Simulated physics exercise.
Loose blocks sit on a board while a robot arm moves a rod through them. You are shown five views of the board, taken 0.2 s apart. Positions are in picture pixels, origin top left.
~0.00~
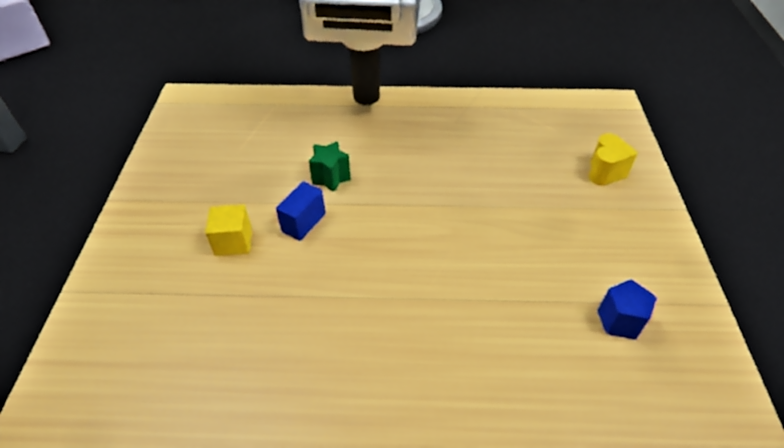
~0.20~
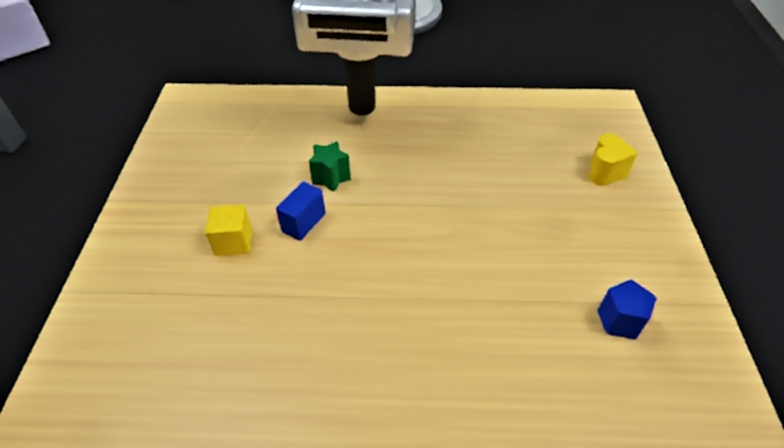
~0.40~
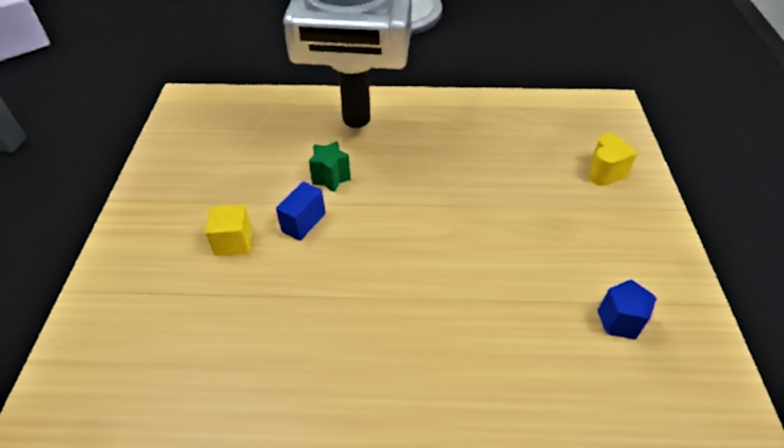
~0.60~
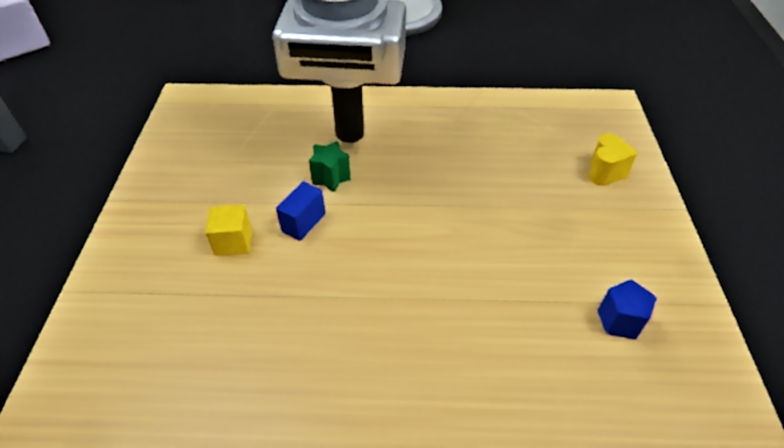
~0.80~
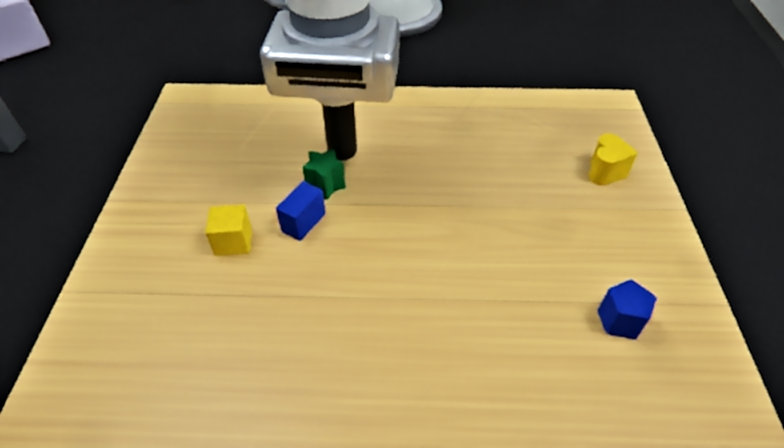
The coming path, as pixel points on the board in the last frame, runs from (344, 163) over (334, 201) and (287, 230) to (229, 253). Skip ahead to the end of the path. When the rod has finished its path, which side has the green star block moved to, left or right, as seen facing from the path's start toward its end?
To the path's right.
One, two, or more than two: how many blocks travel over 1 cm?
Answer: 3+.
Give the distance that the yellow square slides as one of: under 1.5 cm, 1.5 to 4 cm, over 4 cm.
It moves quite far, over 4 cm.
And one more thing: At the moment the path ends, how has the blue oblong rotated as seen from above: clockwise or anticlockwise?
Counter-clockwise, from overhead.
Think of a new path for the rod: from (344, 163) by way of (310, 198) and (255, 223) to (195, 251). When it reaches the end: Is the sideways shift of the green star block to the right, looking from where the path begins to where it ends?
No, I don't think so.
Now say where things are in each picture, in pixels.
Rod's lower end at (367, 98); yellow square at (226, 218); blue oblong at (299, 199); green star block at (328, 154), in the first picture.
Rod at (362, 108); blocks still, in the second picture.
Rod at (357, 120); blocks still, in the third picture.
Rod at (350, 135); blocks still, in the fourth picture.
Rod at (343, 152); yellow square at (226, 218); blue oblong at (299, 199); green star block at (322, 161), in the fifth picture.
What follows on the original path. One third of the way, rod at (333, 191); blue oblong at (277, 215), turned 25° anticlockwise; green star block at (300, 186), turned 75° clockwise.
Two thirds of the way, rod at (284, 219); yellow square at (186, 232); blue oblong at (228, 235), turned 70° anticlockwise; green star block at (248, 207), turned 100° clockwise.
At the end, rod at (226, 242); yellow square at (170, 237), turned 25° clockwise; blue oblong at (204, 254), turned 105° anticlockwise; green star block at (203, 211), turned 145° clockwise.
